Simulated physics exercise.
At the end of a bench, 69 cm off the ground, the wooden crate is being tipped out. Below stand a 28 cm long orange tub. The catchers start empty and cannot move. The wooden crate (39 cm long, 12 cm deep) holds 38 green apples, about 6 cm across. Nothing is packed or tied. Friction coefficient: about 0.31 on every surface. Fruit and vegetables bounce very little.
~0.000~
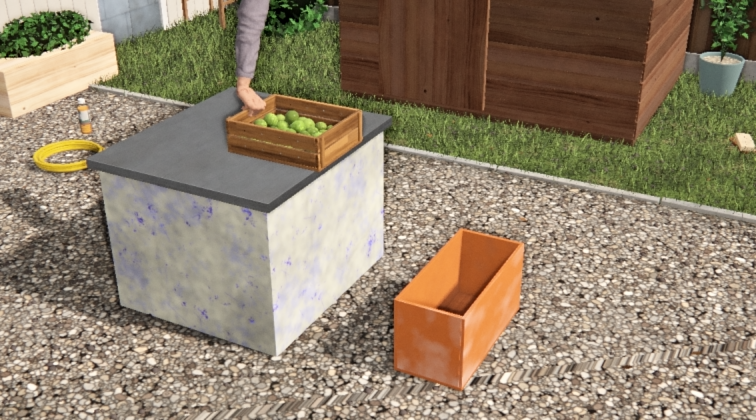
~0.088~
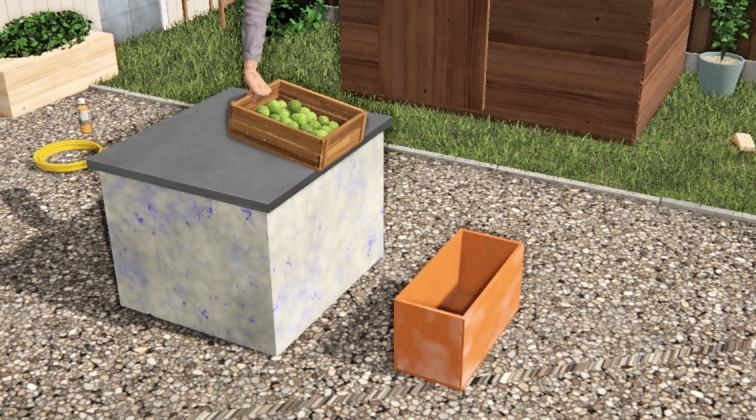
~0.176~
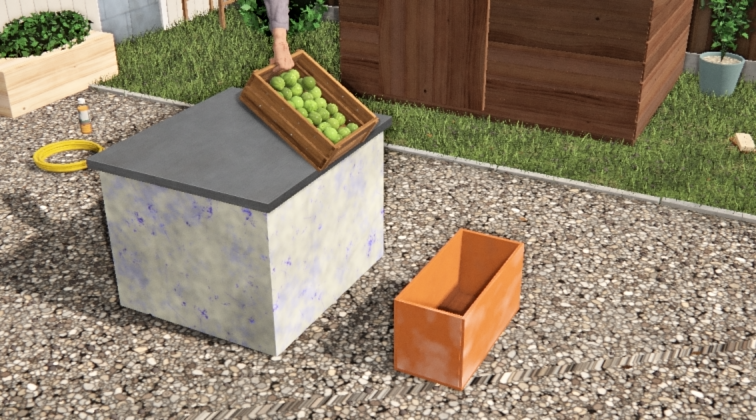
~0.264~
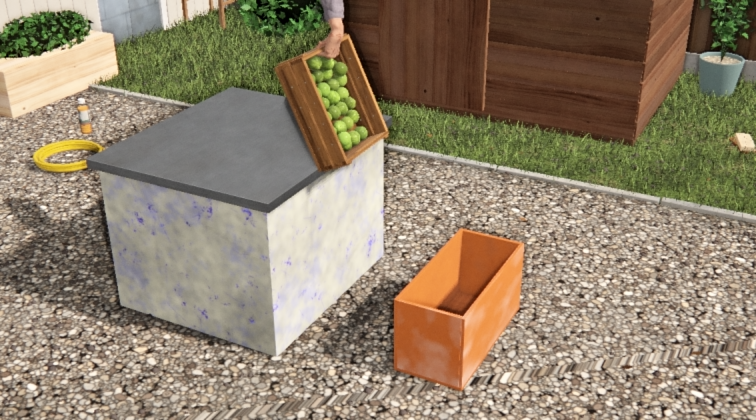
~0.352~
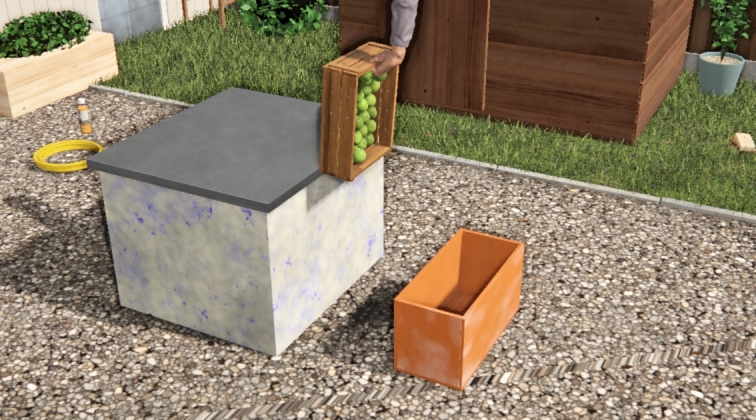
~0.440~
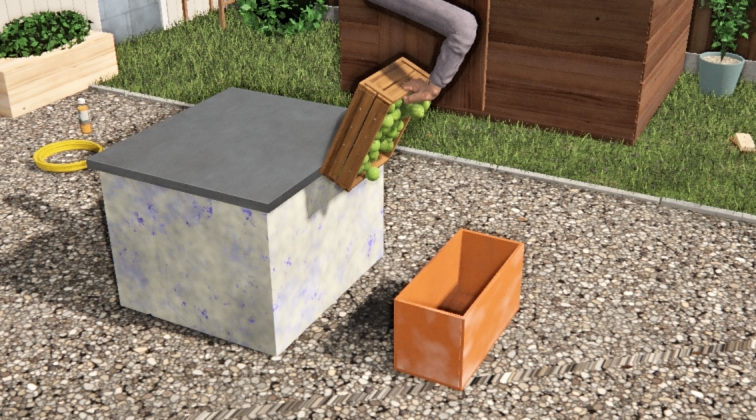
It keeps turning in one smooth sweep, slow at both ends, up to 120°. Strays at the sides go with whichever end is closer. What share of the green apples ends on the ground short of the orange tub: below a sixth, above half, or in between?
A sixth to a half of the green apples end on the ground short of the orange tub.
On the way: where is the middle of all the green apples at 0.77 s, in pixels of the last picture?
Near (471, 328).
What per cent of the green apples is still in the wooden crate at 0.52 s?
Roughly 15 per cent is still inside.
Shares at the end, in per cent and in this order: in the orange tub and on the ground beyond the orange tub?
About 30 and 35 per cent.
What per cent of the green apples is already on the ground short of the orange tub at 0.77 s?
Some 15 per cent by then.
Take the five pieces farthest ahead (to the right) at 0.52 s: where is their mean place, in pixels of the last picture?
Around (458, 148).
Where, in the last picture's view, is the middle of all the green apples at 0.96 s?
Near (474, 329).
After 0.52 s, tilt 120°; 5 still in the wooden crate and 33 in the air.
After 0.63 s, tilt 120°; 38 in the air.
After 0.77 s, tilt 120°; 10 in the orange tub, 6 on the ground short of the orange tub, 13 on the ground beyond the orange tub and 9 in the air.
Final count (at 0.96 s), 12 in the orange tub, 13 on the ground short of the orange tub and 13 on the ground beyond the orange tub. Asked share, 13 of 38, 34 per cent.
